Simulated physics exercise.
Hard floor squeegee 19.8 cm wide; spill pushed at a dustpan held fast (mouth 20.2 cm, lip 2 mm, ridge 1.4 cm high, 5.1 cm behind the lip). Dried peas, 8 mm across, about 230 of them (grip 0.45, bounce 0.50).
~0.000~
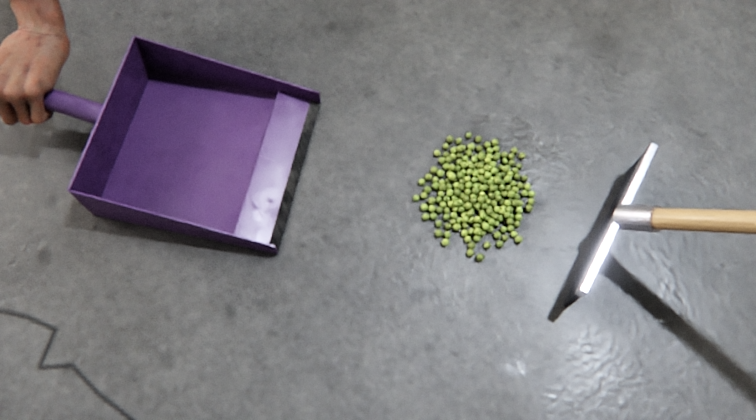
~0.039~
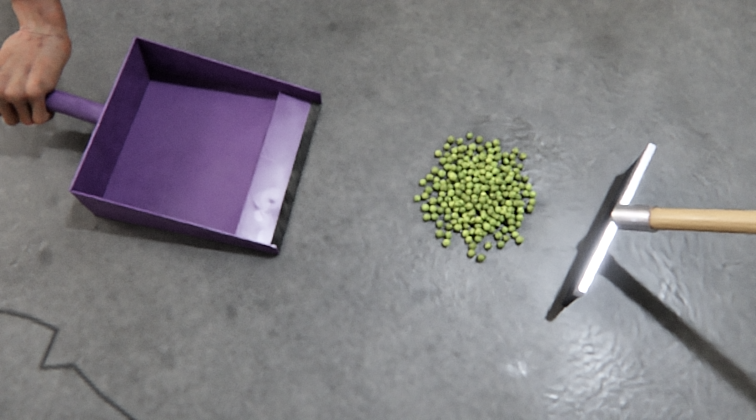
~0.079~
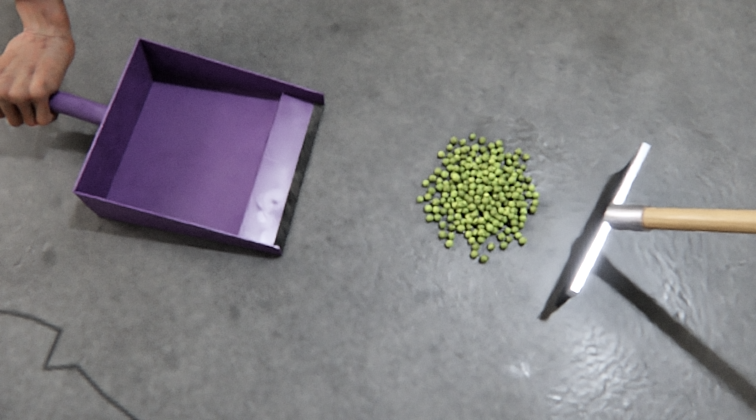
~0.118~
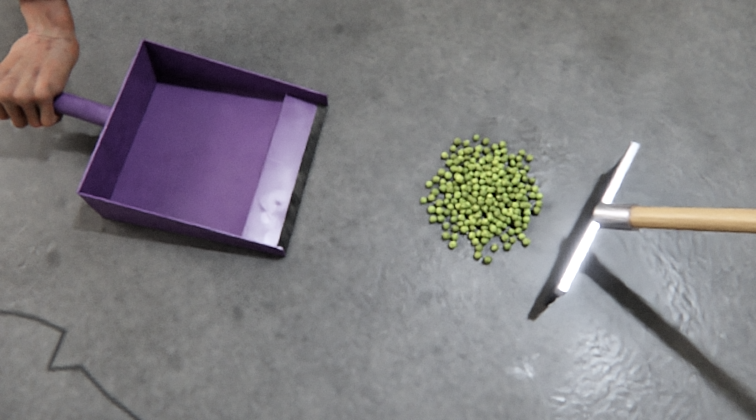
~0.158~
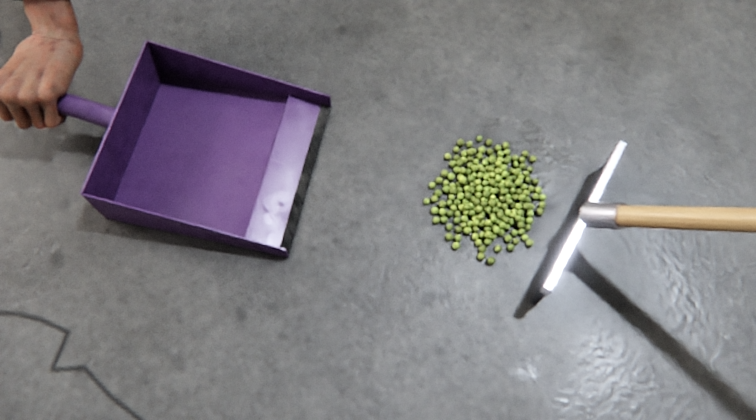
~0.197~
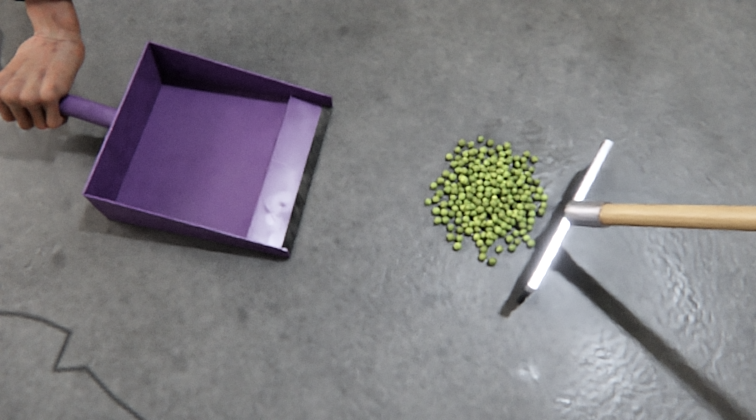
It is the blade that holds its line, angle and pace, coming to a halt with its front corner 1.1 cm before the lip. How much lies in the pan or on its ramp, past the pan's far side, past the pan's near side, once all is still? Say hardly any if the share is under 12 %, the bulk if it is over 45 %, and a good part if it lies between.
My prediction: In the pan or on its ramp: It will be a small share. Past the pan's far side: It will be a moderate share. Past the pan's near side: It will be a small share.
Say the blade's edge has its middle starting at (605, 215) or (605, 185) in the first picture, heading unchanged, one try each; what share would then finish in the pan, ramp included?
10 and 10 per cent, roughly.
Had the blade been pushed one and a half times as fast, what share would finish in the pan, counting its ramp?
In that case roughly 10 percent.
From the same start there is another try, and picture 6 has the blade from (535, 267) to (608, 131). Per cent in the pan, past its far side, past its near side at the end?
Final per cent - pan 20, far 40, near 0.
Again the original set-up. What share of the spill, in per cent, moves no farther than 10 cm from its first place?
Around 20 in a hundred.
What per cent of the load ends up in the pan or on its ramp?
0 percent.
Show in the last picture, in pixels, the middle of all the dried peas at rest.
I'd put it at about (346, 144).
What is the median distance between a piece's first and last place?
That distance is close to 18 cm.
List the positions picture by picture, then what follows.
In the first picture, blade from (582, 291) to (649, 152), moved 0.0 cm, 0 of the pieces shifted so far; middle of the pieces at (481, 192); pan at (196, 153).
In the second picture, blade from (580, 292) to (648, 152), moved 0.3 cm, 0 of the pieces shifted so far; middle of the pieces at (482, 193).
In the third picture, blade from (573, 291) to (642, 151), moved 1.4 cm, 0 of the pieces shifted so far; middle of the pieces at (485, 194).
In the fourth picture, blade from (560, 290) to (631, 150), moved 3.0 cm, 0 of the pieces shifted so far; middle of the pieces at (489, 195).
In the fifth picture, blade from (547, 289) to (618, 149), moved 4.8 cm, 0 of the pieces shifted so far; middle of the pieces at (492, 196).
In the sixth picture, blade from (531, 287) to (605, 148), moved 6.6 cm, 0 of the pieces shifted so far; middle of the pieces at (493, 196); pan at (208, 158). Its pace works out near 0.45 m/s, heading 5 degrees towards the viewer's side.
After 0.47 s, middle of the blade 17 cm from the lip; 0 % over the lip, far side 10 %, near side 0 %.
Then, at 0.66 s, middle of the blade 9 cm from the lip; 0 % over the lip, far side 20 %, near side 0 %.
After 0.96 s, middle of the blade 4 cm from the lip; 0 % over the lip, far side 25 %, near side 0 %.
In the end, at 1.3 s, pan 0 %, far side 25 %, near side 0 %, in front of the lip or behind the blade 70 %.
